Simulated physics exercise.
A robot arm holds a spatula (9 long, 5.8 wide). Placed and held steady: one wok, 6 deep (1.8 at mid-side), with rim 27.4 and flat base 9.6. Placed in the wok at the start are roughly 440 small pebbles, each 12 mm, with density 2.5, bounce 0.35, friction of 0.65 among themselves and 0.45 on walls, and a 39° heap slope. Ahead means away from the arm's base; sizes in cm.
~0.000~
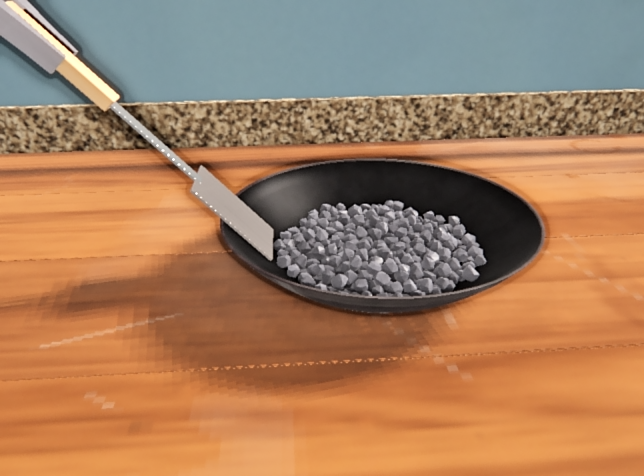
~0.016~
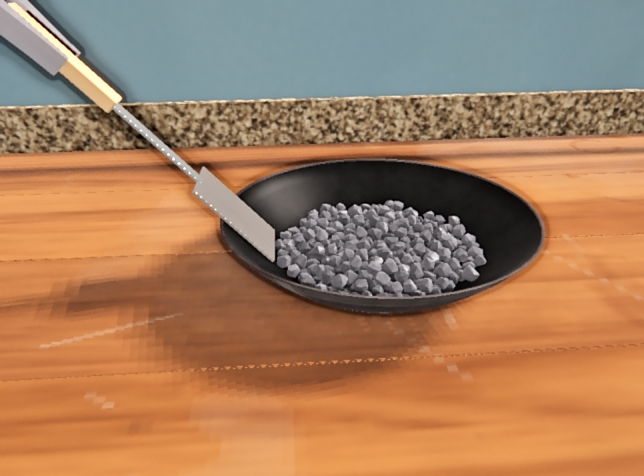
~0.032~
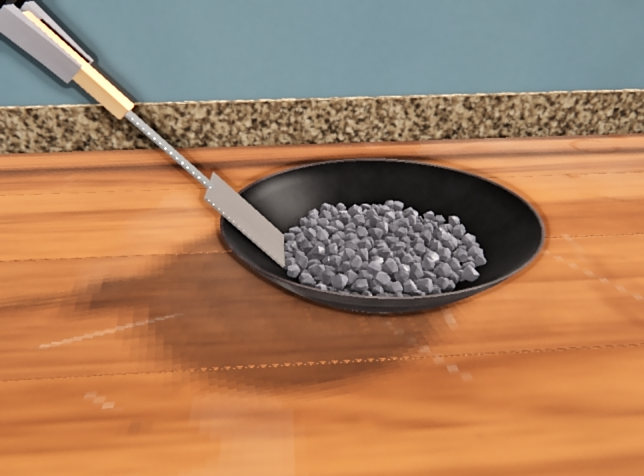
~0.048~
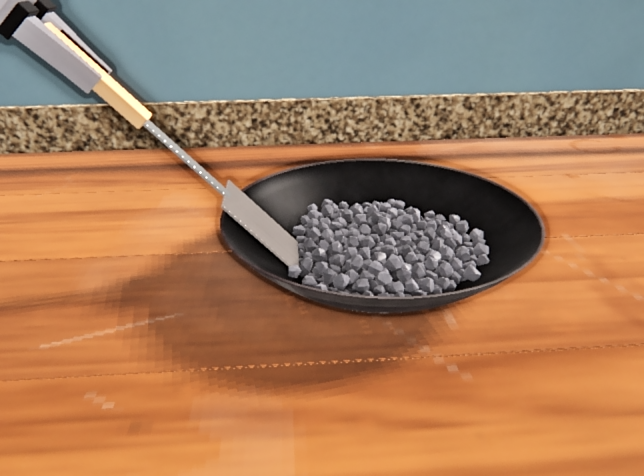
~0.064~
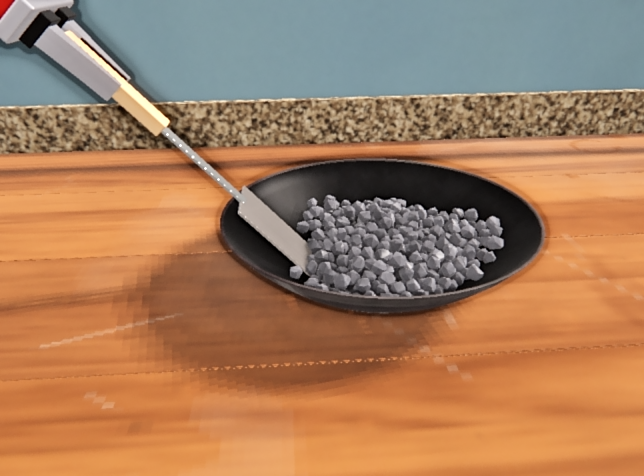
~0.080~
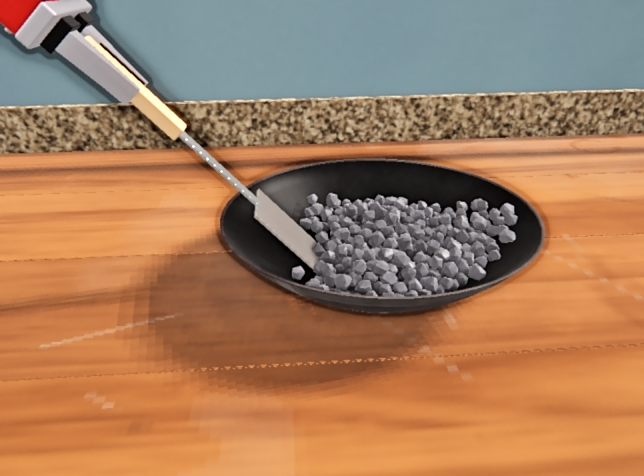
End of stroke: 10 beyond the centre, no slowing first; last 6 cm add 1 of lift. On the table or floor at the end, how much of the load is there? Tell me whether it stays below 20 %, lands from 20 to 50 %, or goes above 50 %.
It lands from 20 to 50 %.
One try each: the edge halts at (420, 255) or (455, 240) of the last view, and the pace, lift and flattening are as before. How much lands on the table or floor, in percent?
First try roughly 5 percent, second roughly 20 percent.
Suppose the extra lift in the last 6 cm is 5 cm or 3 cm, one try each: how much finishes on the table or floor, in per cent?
First try about 30 %, second try about 35 %.
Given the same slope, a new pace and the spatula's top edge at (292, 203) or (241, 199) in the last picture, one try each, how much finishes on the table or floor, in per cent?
Try one roughly 40 per cent; try two roughly 30 per cent.
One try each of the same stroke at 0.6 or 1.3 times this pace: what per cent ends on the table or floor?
I'd expect close to 25 and then close to 40 percent.
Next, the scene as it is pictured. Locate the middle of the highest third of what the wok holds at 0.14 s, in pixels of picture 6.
At about (451, 229).
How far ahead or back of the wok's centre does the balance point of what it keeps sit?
Roughly 2.0 cm ahead of the centre.
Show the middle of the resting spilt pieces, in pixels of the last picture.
It ends up around (628, 255).
By 0.14 s, sloping 48°, highest piece 8 above the table; 433 in the wok, 4 on the blade or in flight.
By 0.21 s, sloping 48°, highest piece 8 above the table; 427 in the wok, 10 on the blade or in flight.
By 0.44 s, sloping 48°, highest piece 7 above the table; 276 in the wok, 143 on the table or floor, 18 on the blade or in flight.
By 1.49 s, sloping 48°, highest piece 5 above the table; 276 in the wok, 161 on the table or floor.
Final count, 276 in the wok, 161 on the table or floor. That is 37 % on the table or floor.
